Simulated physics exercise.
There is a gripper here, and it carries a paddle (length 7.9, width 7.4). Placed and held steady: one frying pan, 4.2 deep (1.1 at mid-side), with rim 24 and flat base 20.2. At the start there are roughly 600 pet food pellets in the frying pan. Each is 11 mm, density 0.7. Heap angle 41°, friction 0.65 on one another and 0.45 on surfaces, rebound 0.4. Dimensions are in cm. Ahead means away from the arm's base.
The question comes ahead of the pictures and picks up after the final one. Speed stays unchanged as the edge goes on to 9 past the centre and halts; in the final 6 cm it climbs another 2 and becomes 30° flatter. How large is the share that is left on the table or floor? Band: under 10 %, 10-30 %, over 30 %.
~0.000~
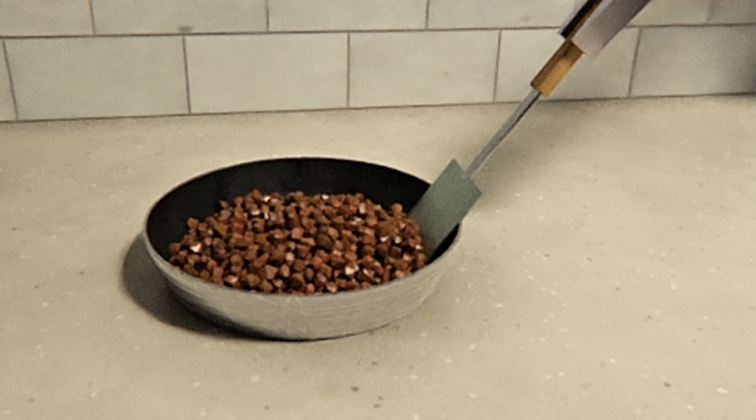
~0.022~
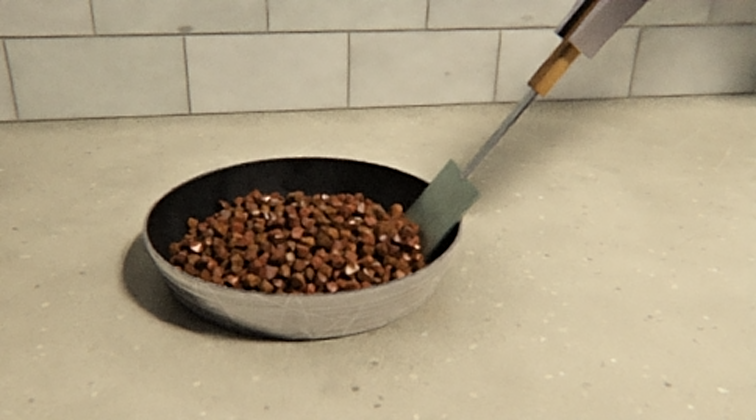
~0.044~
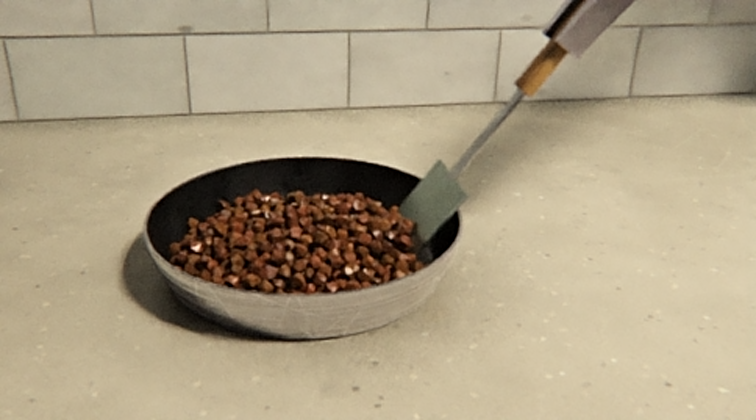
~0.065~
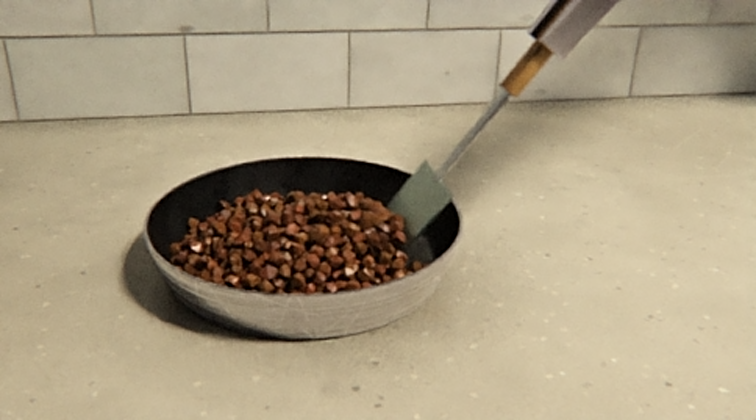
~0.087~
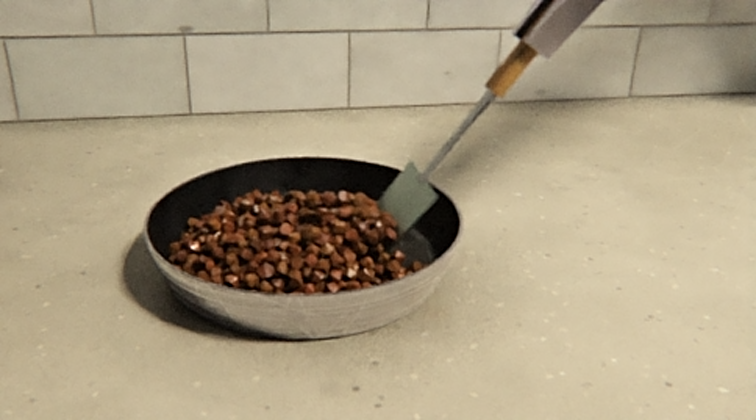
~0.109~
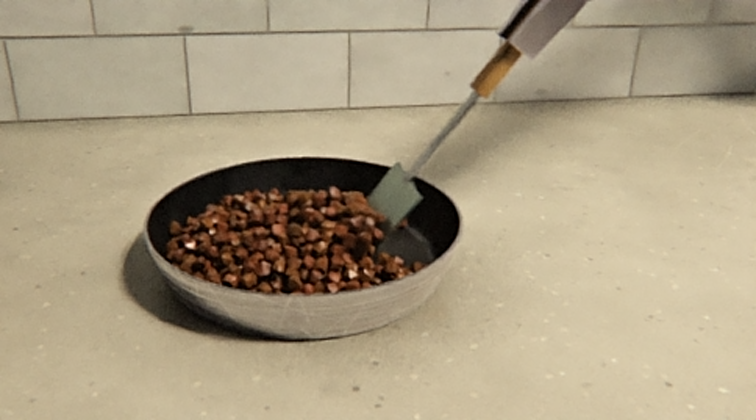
Under 10 %.
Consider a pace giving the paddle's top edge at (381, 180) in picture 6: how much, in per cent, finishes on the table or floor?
Some 10 per cent.
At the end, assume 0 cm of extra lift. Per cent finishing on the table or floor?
0 %.
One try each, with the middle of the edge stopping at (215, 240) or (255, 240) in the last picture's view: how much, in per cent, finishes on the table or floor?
The two tries give near 0 and near 0 in a hundred.
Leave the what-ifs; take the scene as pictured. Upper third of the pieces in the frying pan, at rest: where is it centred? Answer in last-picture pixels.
Pixel estimate: About (203, 220).
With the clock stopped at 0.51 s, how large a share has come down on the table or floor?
Fraction noted: Close to 5 per cent.
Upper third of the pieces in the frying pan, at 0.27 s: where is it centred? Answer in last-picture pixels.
Centre: Roughly (228, 217) in the last picture.
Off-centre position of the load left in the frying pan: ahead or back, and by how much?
About 4.0 cm ahead.
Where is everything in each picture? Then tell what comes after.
The paddle top edge at (468, 175), sloping 53°; upper third of the load around (311, 234), from x 175 to 425, top at y 195; 601 in the frying pan, in the first picture.
The paddle top edge at (465, 175), sloping 53°; upper third of the load around (311, 234), from x 175 to 425, top at y 195, in the second picture.
The paddle top edge at (453, 176), sloping 53°; upper third of the load around (316, 233), from x 175 to 430, top at y 195, in the third picture.
The paddle top edge at (439, 177), sloping 53°; upper third of the load around (314, 230), from x 175 to 430, top at y 195, in the fourth picture.
The paddle top edge at (424, 177), sloping 53°; upper third of the load around (307, 229), from x 175 to 430, top at y 195, in the fifth picture.
The paddle top edge at (409, 178), sloping 53°; upper third of the load around (300, 229), from x 170 to 430, top at y 195; 601 in the frying pan, in the sixth picture.
After 0.19 s, sloping 53°, highest piece 6 above the table; 601 in the frying pan.
After 0.27 s, sloping 40°, highest piece 7 above the table; 601 in the frying pan.
After 0.51 s, sloping 23°, highest piece 7 above the table; 579 in the frying pan, 22 on the table or floor.
After 1.56 s, sloping 23°, highest piece 7 above the table; 578 in the frying pan, 23 on the table or floor.
In the end, 578 in the frying pan, 23 on the table or floor. That is 4 % on the table or floor.
